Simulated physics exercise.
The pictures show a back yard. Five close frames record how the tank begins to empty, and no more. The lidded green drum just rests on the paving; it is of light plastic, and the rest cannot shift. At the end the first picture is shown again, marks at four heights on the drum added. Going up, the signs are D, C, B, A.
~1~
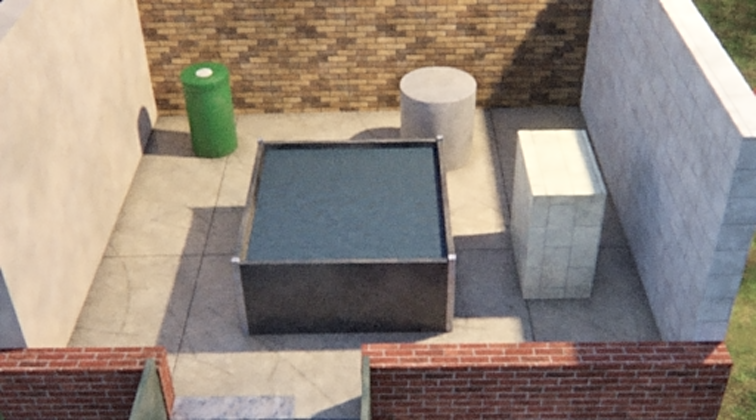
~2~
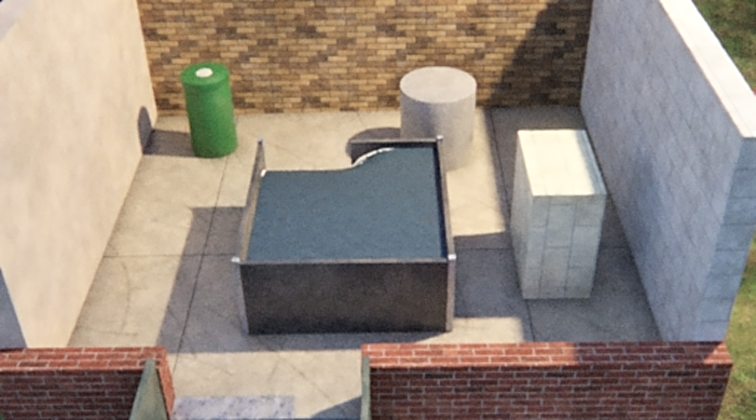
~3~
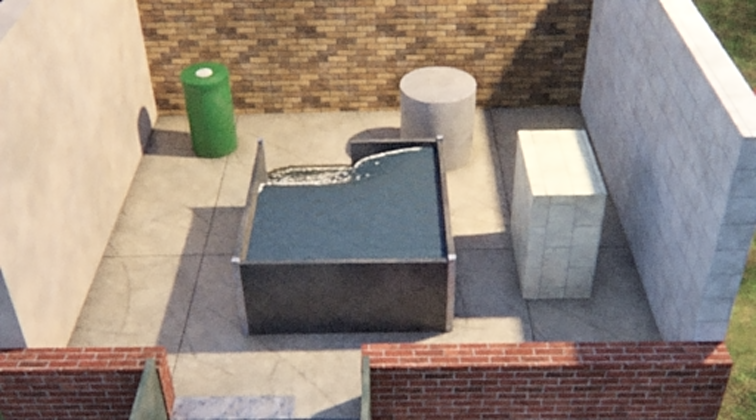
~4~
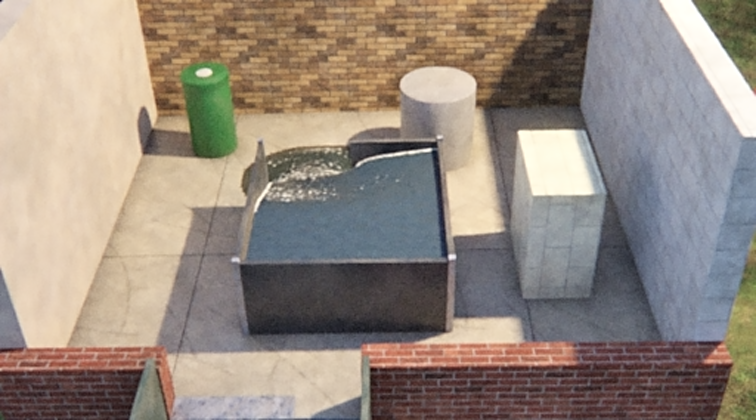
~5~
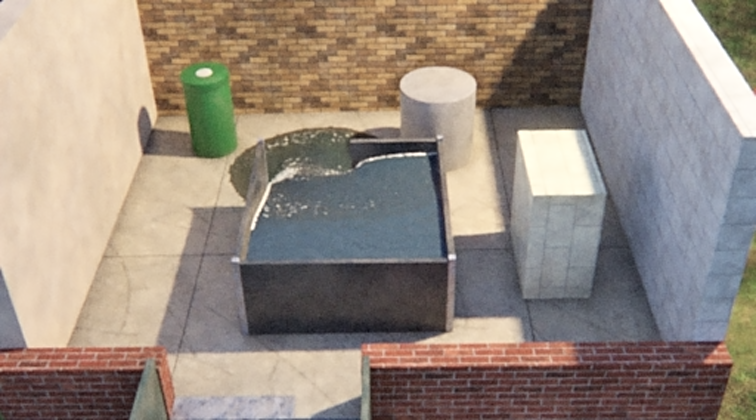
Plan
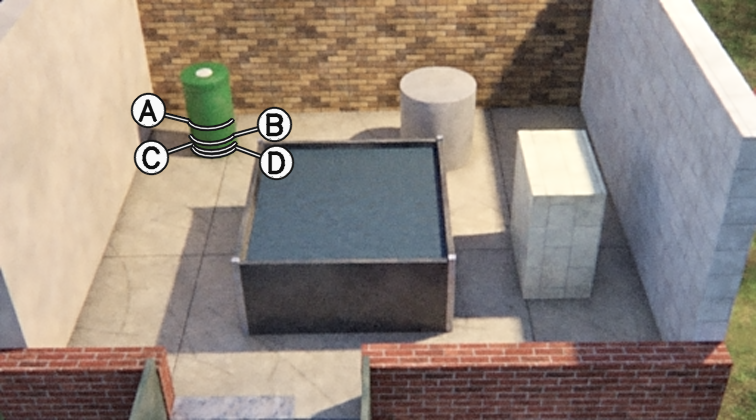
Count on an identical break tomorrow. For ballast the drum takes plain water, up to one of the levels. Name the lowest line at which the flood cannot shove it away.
The limit is A.
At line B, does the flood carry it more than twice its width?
Yes, it does.
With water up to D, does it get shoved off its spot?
Yes.
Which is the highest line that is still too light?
Here it is line B.
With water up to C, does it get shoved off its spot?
Yes, it does.
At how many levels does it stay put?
One of the four.
On the marked copy, A at (207, 128); B at (210, 143); C at (211, 151); D at (212, 155); from the bottom up D, C, B, A.
For line A, it does not move.
For line B, it is pushed about 4 times its own width away.
For line C, it is pushed about 6 times its own width away.
For line D, it is washed out through the gate.
